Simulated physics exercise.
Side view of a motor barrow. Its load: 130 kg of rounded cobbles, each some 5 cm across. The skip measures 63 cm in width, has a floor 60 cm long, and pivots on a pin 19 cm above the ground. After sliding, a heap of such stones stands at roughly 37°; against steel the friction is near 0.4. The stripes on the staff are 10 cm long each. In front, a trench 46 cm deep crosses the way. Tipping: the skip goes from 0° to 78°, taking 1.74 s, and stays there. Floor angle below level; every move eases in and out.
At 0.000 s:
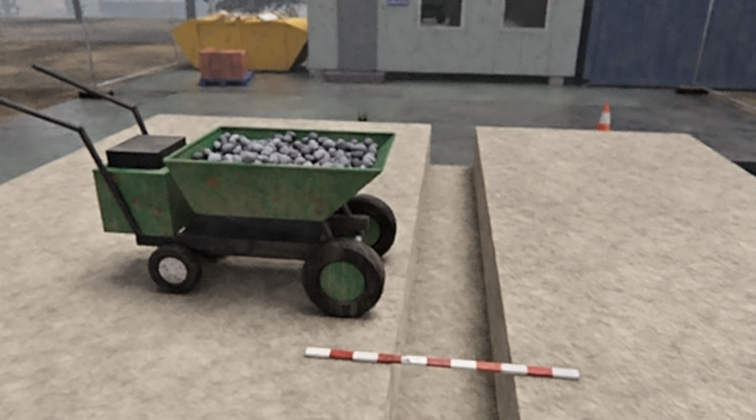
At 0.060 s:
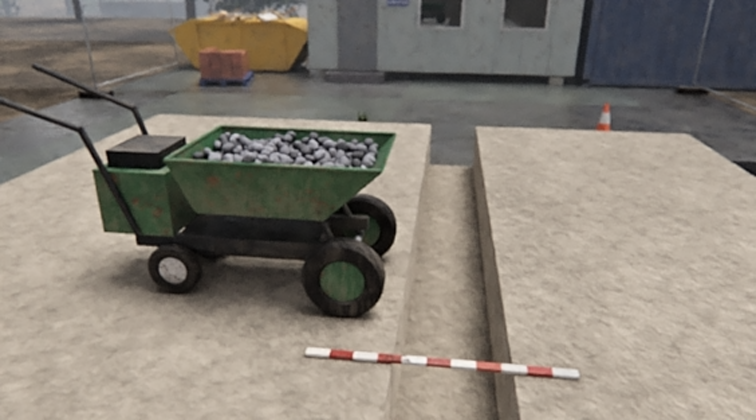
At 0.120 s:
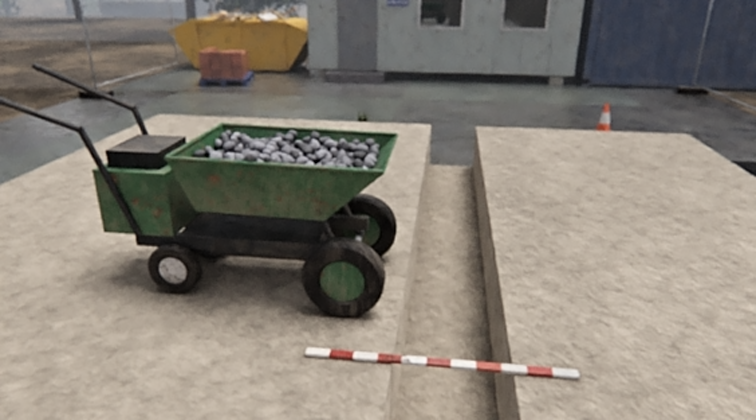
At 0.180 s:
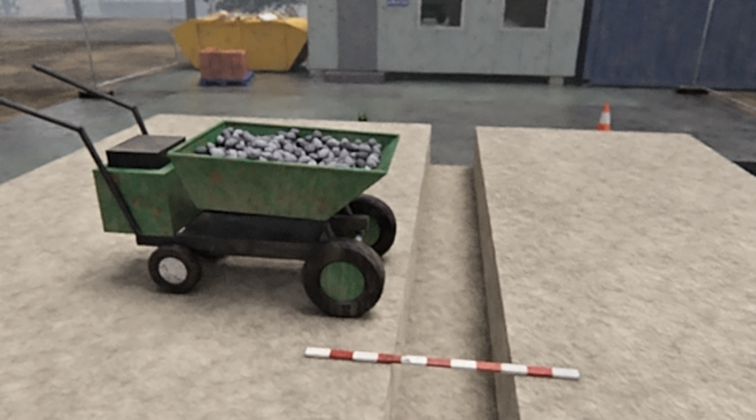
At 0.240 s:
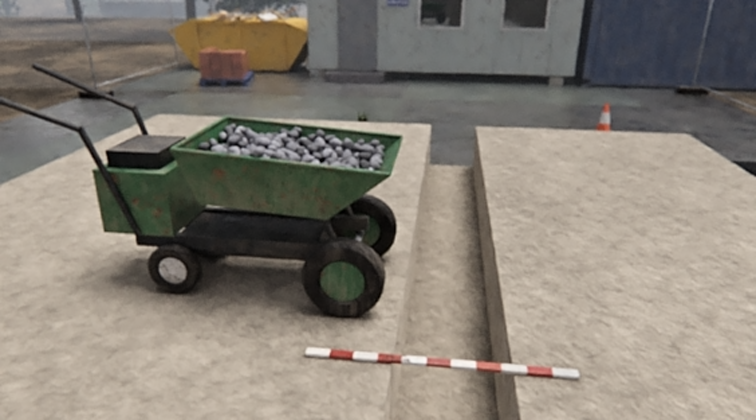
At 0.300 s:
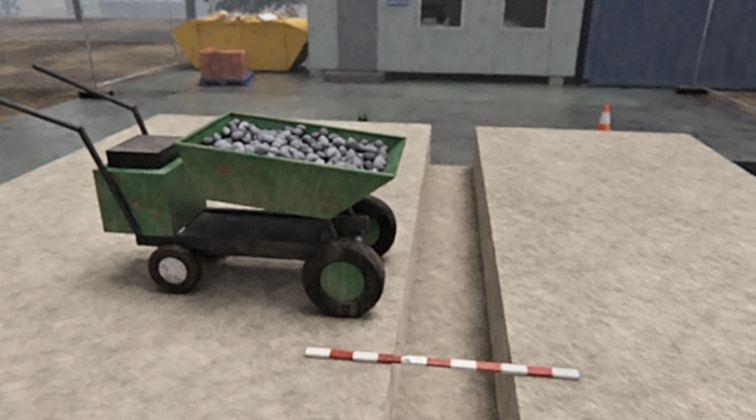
A green motor barrow loaded with grey stones stood still beside a trench, and its skip slowly tilted a little, the back end rising while the stones shifted slightly inside it.
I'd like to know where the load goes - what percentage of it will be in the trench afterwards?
I would put it at about 54 per cent.
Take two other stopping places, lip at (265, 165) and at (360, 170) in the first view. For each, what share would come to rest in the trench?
That gives roughly 75 per cent and roughly 80 per cent.
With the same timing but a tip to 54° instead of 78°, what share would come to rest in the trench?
With that change, near 60 per cent.
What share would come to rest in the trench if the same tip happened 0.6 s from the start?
35 %.
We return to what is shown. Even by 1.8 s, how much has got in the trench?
45 per cent, give or take.
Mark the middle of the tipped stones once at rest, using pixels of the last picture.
Roughly at pixel (491, 350).
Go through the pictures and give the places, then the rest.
In the first picture, lip at (381, 172), floor tilted 0°, highest stones at (318, 144).
In the second picture, the skip is at 0°, its lip at (382, 172); the top of the load is at (307, 144); the stones move at 0.1 m/s on average.
In the third picture, the skip is at 1°, its lip at (383, 172); the top of the load is at (308, 143); the stones move at 0.2 m/s on average.
In the fourth picture, lip at (386, 173), floor tilted 2°, highest stones at (272, 142); the stones move at 0.2 m/s on average.
In the fifth picture, the skip is at 4°, its lip at (390, 175); the top of the load is at (243, 135); the stones move at 0.3 m/s on average.
In the sixth picture, the skip is at 6°, its lip at (394, 177); the top of the load is at (246, 131); the stones move at 0.4 m/s on average.
After 1.3 s the floor is at 66°; 95 % in the skip, 5 % in the trench; the foremost stones are at (494, 278).
After 1.8 s the floor is at 78°; 12 % in the skip, 43 % in the trench, 45 % past the trench; the foremost stones are at (645, 291).
After 2.2 s the floor is at 78°; 0 % in the skip, 53 % in the trench, 47 % past the trench; the foremost stones are at (726, 300).
After 4.1 s the floor is at 78°; 0 % in the skip, 54 % in the trench, 46 % past the trench; the foremost stones are past the picture's edge.
